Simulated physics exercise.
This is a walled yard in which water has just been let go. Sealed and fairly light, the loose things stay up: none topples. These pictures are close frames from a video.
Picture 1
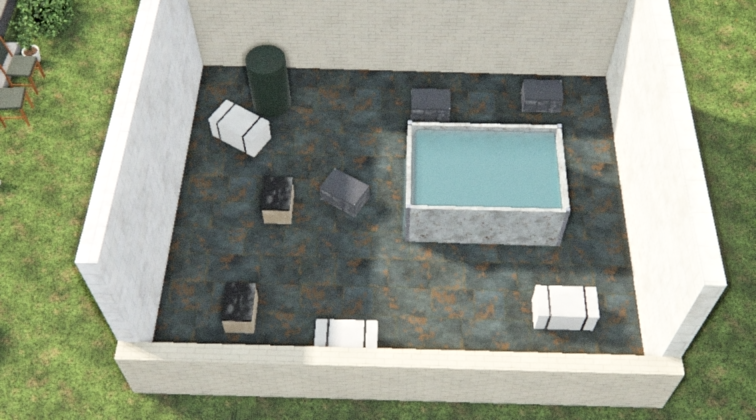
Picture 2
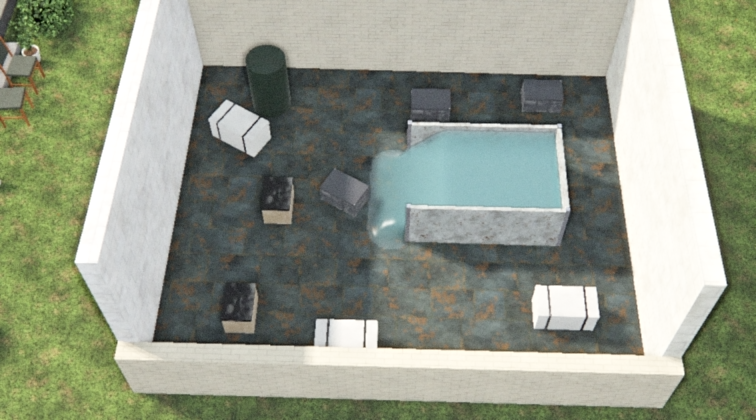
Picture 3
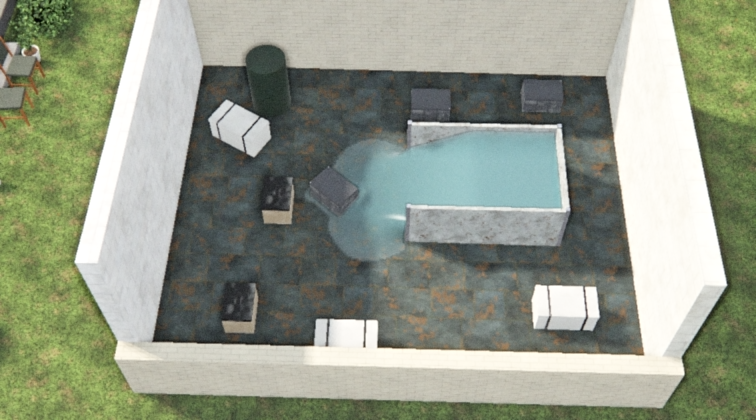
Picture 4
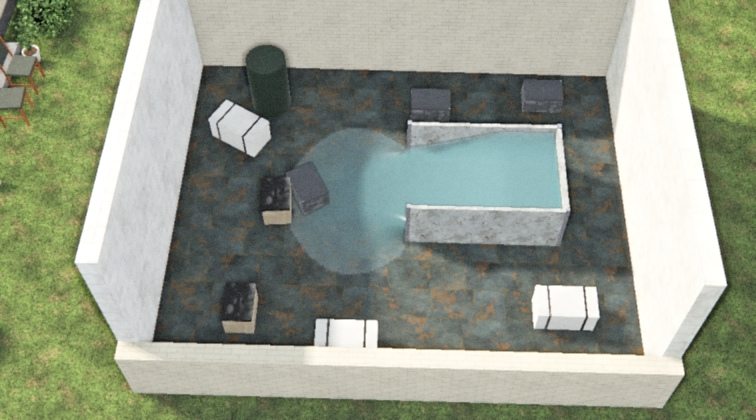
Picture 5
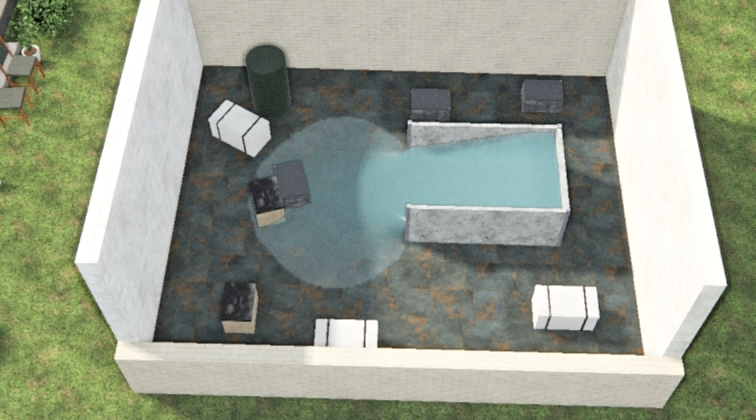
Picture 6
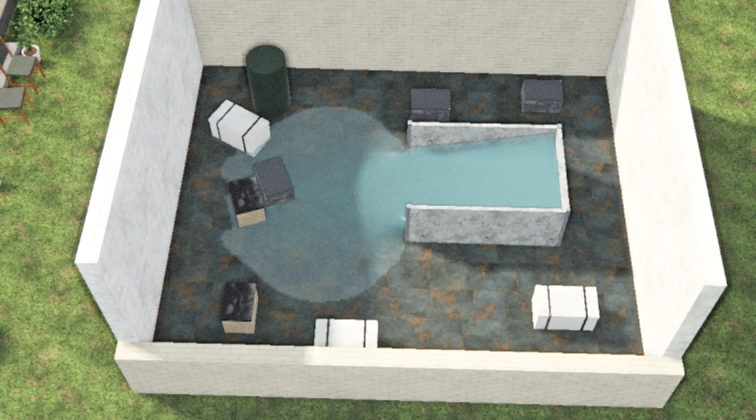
In a walled yard, water pours leftward from an open-ended stone tank, spreading across dark tiles and pushing a grey crate and chest left.
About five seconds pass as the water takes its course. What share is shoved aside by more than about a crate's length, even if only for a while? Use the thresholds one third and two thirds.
I'd put it at two thirds or higher.
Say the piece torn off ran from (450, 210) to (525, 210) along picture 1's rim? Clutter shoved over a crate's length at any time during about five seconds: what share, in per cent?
Estimate: Roughly 50 per cent.
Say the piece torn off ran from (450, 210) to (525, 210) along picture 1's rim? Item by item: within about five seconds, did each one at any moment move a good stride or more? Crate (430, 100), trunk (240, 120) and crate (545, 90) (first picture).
Object by object: Less than that, less than that, displaced that much.
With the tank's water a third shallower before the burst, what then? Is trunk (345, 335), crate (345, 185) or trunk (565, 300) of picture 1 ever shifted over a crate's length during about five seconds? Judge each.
First one reached the mark, second one reached the mark, third one stopped before it.
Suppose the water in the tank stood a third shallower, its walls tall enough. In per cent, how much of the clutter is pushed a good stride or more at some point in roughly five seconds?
Roughly 60 per cent of them.
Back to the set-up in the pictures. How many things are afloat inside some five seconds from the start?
Result - 6.
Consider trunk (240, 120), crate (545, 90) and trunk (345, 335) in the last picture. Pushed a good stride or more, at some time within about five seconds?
Taking them as listed, the first cleared the mark, the next remained nearby, and the last cleared the mark.
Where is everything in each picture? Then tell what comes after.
A crate at (344, 186), on the bottom; a chest at (277, 193) rests on the ground; 0 of 8 have shifted, in the first frame.
A crate at (344, 186), on the bottom; a chest at (277, 193) rests on the ground; 0 of 8 have shifted, in the second frame.
A crate at (333, 186) rests on the ground, close to its start; a chest at (277, 193), on the bottom; 1 of 8 have shifted, in the third frame.
A crate at (307, 182) rests on the ground, a stride from its start; a chest at (276, 193), on the bottom; 1 of 8 have shifted, in the fourth frame.
A crate at (291, 179), afloat, a stride from its start; a chest at (266, 194), on the bottom, close to its start; 2 of 8 have shifted, in the fifth frame.
A crate at (273, 177), afloat, a stride from its start; a chest at (246, 194), on the bottom, a stride from its start; 2 of 8 have shifted, in the sixth frame.
A moment on, 2 of 8 are well off their spots; 1 afloat.
Next, 4 of 8 are well off their spots; 4 afloat.
Later, 3 of 8 are well off their spots; 4 afloat.
In the end, 6 of 8 are well off their spots, and 6 have been at some point; 6 afloat.
